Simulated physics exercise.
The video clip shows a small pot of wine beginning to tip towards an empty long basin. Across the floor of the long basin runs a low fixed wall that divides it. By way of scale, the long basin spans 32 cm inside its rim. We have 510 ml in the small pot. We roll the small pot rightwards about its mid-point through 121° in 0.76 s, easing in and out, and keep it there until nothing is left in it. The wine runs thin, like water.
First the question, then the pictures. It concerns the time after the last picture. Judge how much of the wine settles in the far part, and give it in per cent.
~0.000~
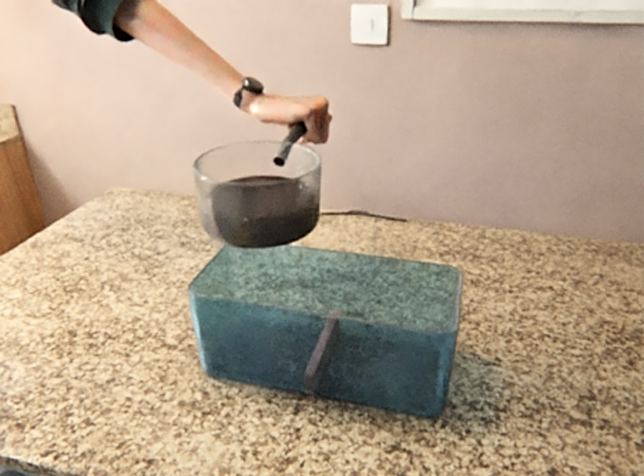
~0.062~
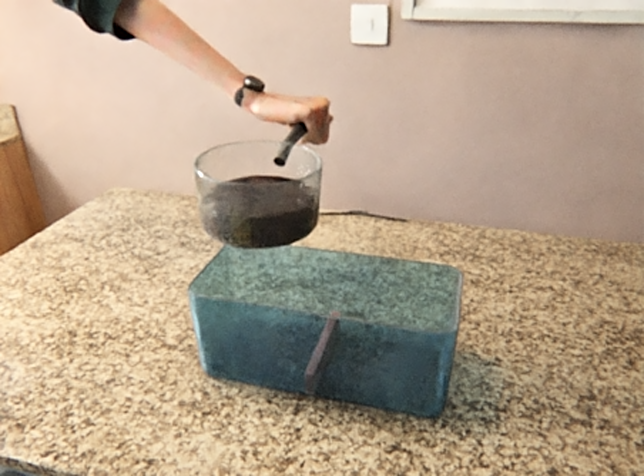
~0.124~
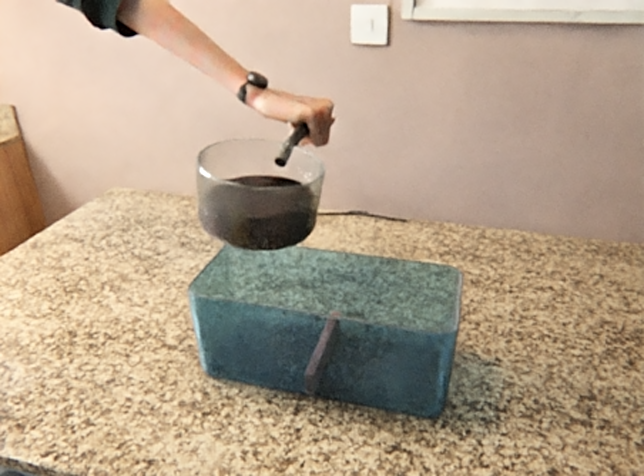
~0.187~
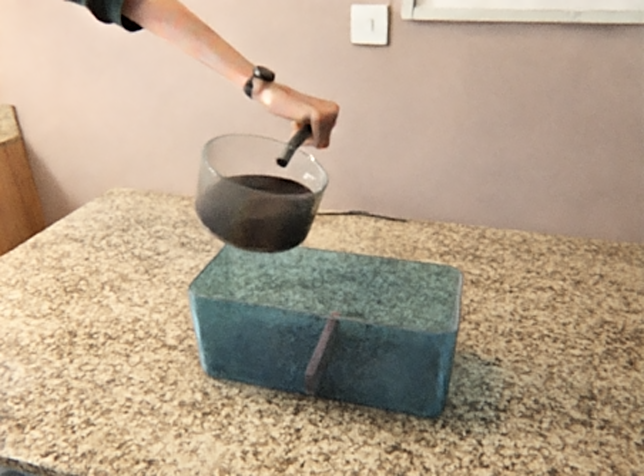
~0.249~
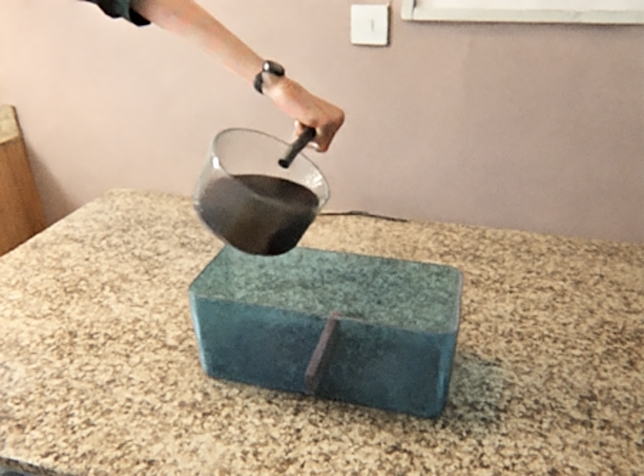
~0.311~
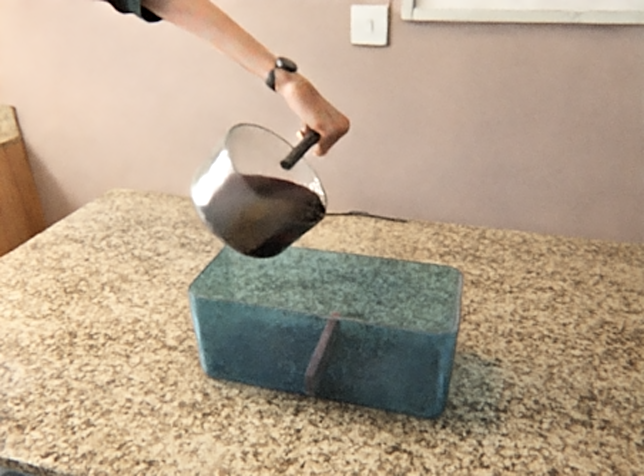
Some 62 per cent settles in the far part.
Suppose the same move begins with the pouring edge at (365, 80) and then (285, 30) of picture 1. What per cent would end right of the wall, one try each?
About 80 %, then about 60 %.
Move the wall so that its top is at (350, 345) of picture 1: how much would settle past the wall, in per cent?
Roughly 35 %.
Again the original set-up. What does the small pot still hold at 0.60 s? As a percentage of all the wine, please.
About 24 per cent.
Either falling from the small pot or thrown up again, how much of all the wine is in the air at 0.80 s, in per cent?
Airborne share: Near 3 %.
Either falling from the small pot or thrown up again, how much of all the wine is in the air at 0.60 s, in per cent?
18 %.
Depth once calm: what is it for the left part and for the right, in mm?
Depths: Left near 10 mm, right near 16 mm.
By 0.60 s the tilt is 108° and 24 per cent is still to pour, 7 is left of the wall and 51 right of it.
By 0.80 s the tilt is 121° and 2 per cent is still to pour, 32 is left of the wall and 63 right of it.
By 1.02 s the tilt is 121° and 0 per cent is still to pour, 38 is left of the wall and 62 right of it.
By 1.26 s the tilt is 121° and 0 per cent is still to pour, 38 is left of the wall and 62 right of it.
At rest 38 per cent lies left of the wall, 62 right of it and 0 outside.
